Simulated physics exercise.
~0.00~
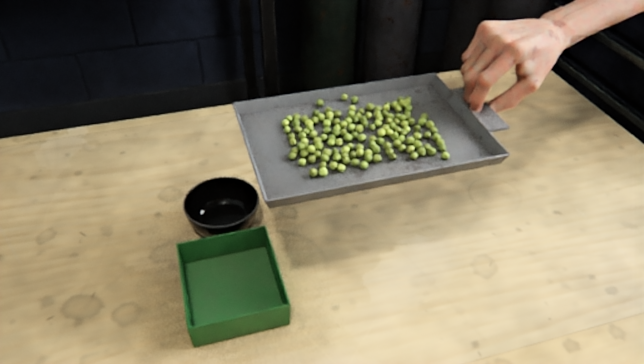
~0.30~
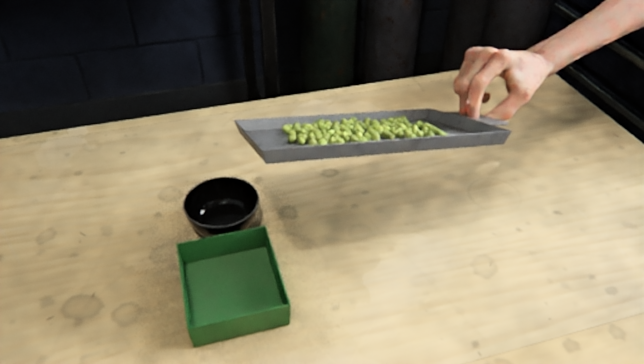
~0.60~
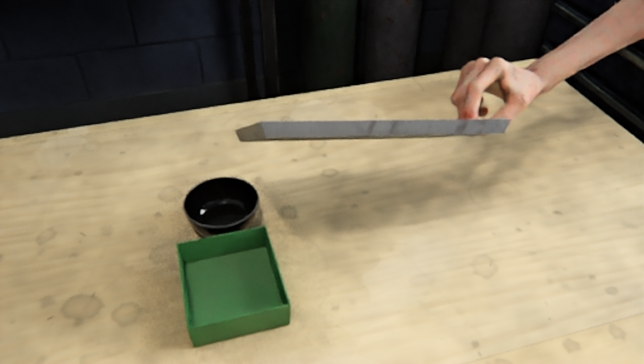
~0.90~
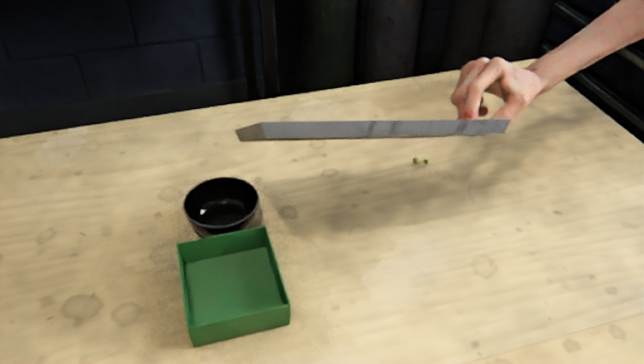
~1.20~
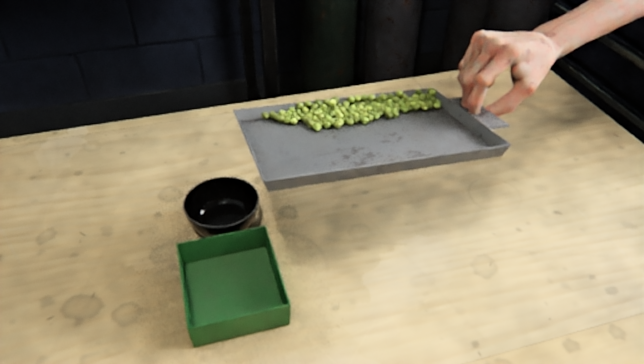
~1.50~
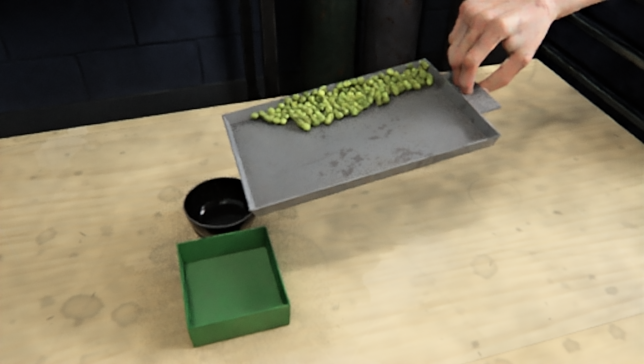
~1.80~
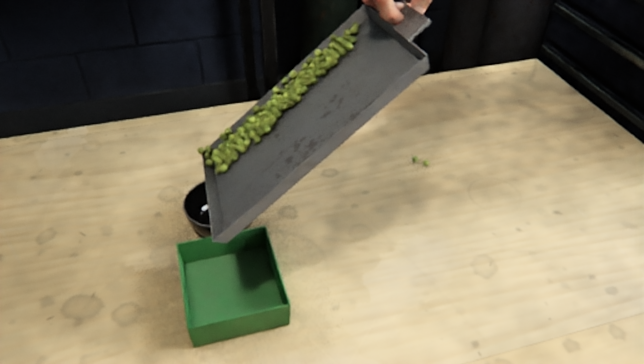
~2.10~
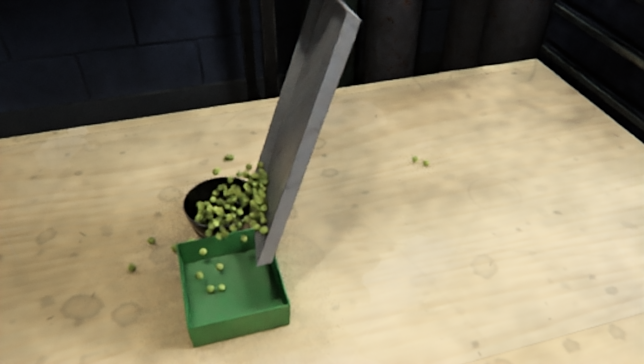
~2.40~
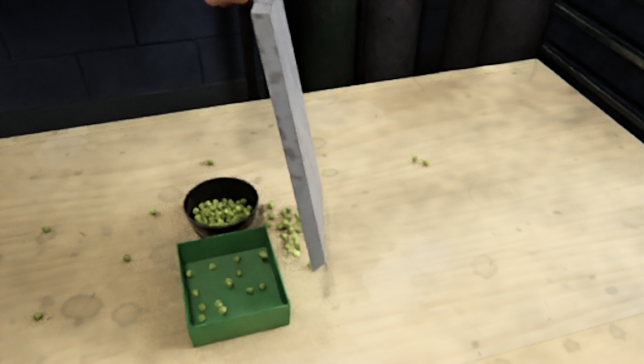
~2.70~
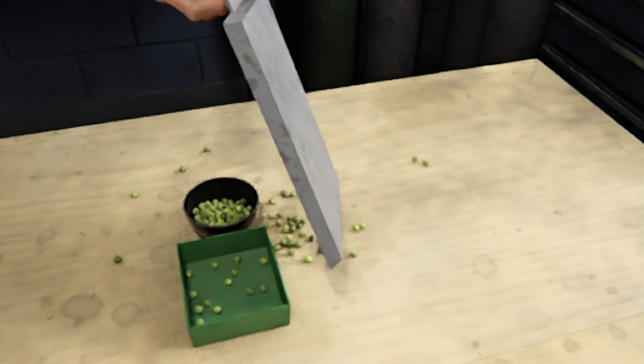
The footage shows a hand tilting a grey tray of green peas, levelling it, then moving it left and tipping it steeply over a black bowl and a green tin; many peas land in the bowl, fewer in the tin, and others scatter across the wooden table.
